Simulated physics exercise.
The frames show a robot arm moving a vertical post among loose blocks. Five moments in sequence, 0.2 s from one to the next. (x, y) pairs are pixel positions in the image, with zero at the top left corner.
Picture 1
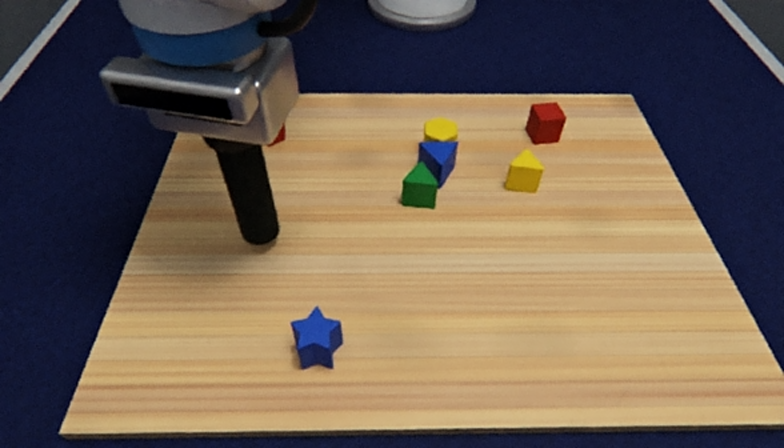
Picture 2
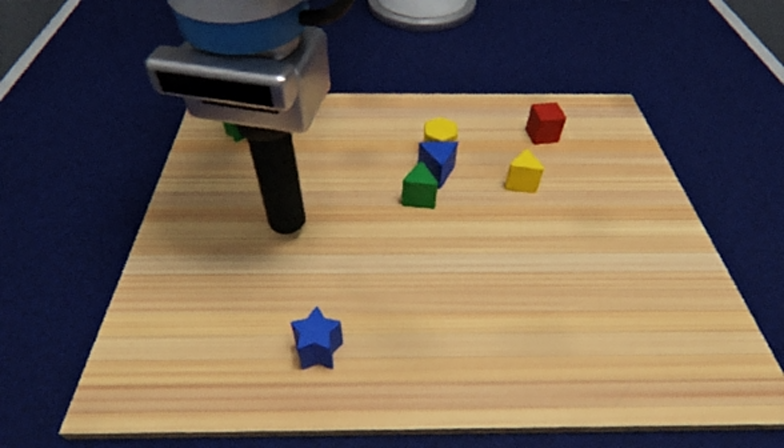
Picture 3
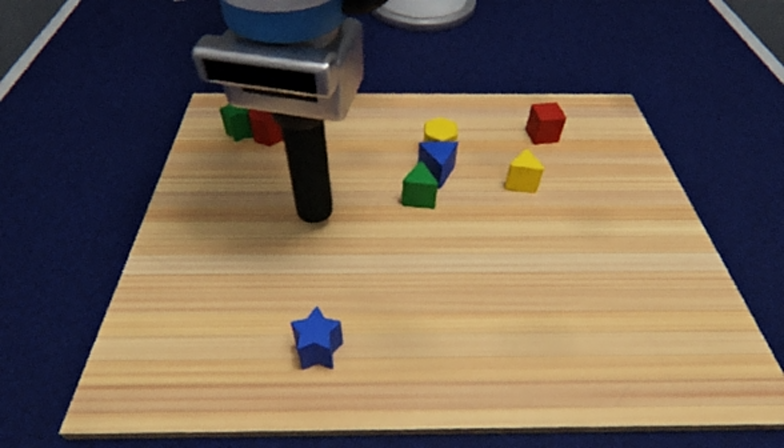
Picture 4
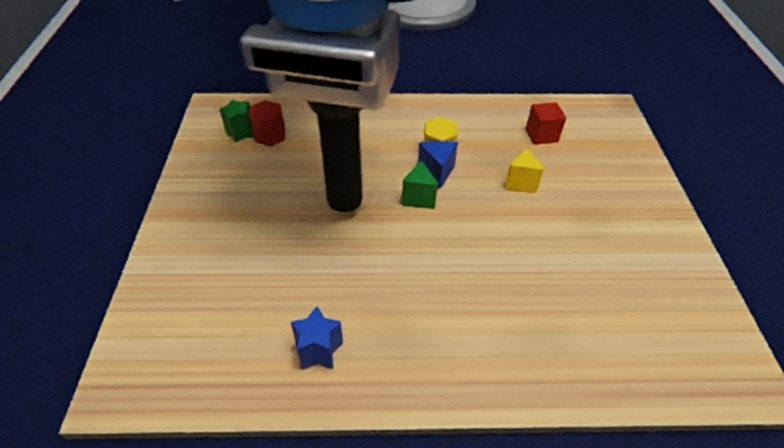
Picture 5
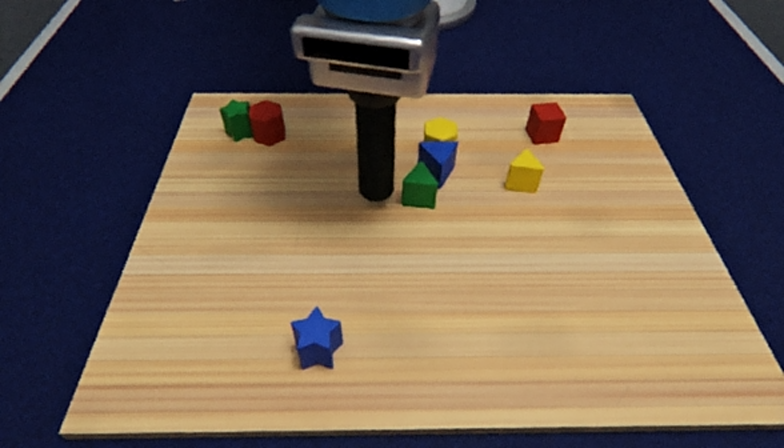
Robot arm sliding a black vertical post rightward across a wooden board, nearing a green triangular block while the blocks stay still.
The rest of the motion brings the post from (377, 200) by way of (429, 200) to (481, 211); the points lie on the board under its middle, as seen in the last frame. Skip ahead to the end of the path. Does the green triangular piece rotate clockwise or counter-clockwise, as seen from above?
Looking from above, the answer is counterclockwise.
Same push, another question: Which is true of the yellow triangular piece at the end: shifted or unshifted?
Undisturbed, or as good as.
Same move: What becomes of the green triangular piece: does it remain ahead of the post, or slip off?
I believe the green triangular piece keeps its place ahead of the post.
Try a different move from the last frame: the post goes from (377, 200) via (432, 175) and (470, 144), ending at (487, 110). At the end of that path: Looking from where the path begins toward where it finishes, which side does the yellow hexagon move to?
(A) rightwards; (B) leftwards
The one that fits is B, leftwards.
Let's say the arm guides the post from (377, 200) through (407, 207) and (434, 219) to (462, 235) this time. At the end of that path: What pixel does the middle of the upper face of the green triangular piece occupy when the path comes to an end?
In the picture, it is at (455, 178).
The first path, step by step. One third of the way, post at (413, 189); green triangular piece at (443, 177), turned 30° anticlockwise.
Two thirds of the way, post at (449, 192); green triangular piece at (481, 182), turned 25° anticlockwise.
At the end, post at (483, 200); green triangular piece at (516, 188), turned 35° anticlockwise; blue triangular piece not moved; yellow triangular piece not moved.
